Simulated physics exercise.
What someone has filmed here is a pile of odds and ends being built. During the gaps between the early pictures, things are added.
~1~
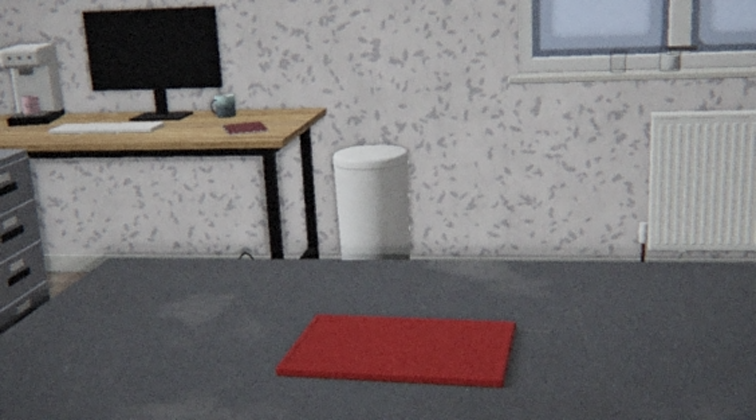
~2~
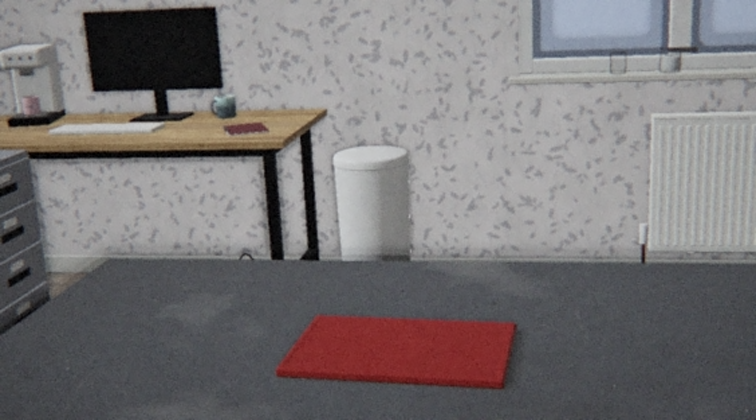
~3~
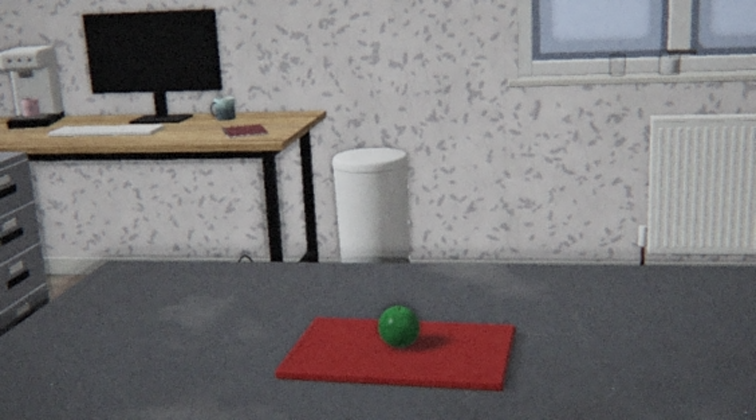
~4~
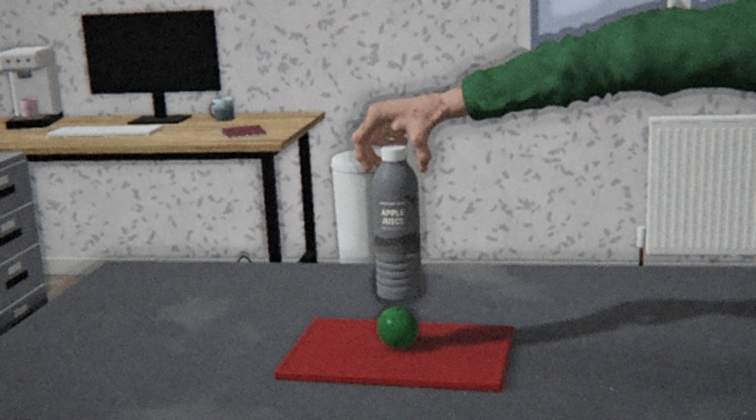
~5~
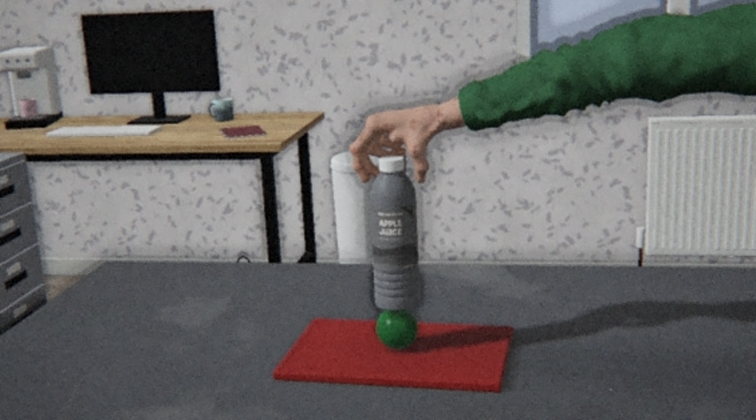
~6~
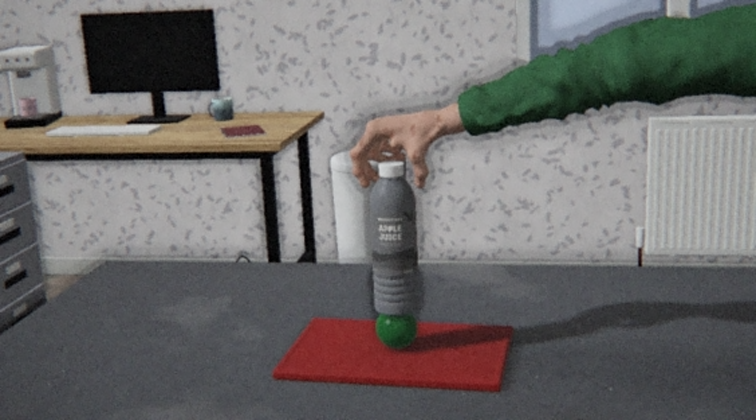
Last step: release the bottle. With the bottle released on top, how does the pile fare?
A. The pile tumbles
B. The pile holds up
A, the pile tumbles.
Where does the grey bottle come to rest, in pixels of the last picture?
Roughly pixel (511, 330) in the last picture.
Then, 0.60 s after the last picture, grey bottle tipped 27° from how it was near (427, 244).
Then, 0.80 s after the last picture, grey bottle now fallen.
Then, 1.00 s after the last picture, things are still on the move.
At rest, fallen, grey bottle; the other 2 in place. Seen from the same camera at the end, grey bottle near (512, 330). The pile loses its balance.
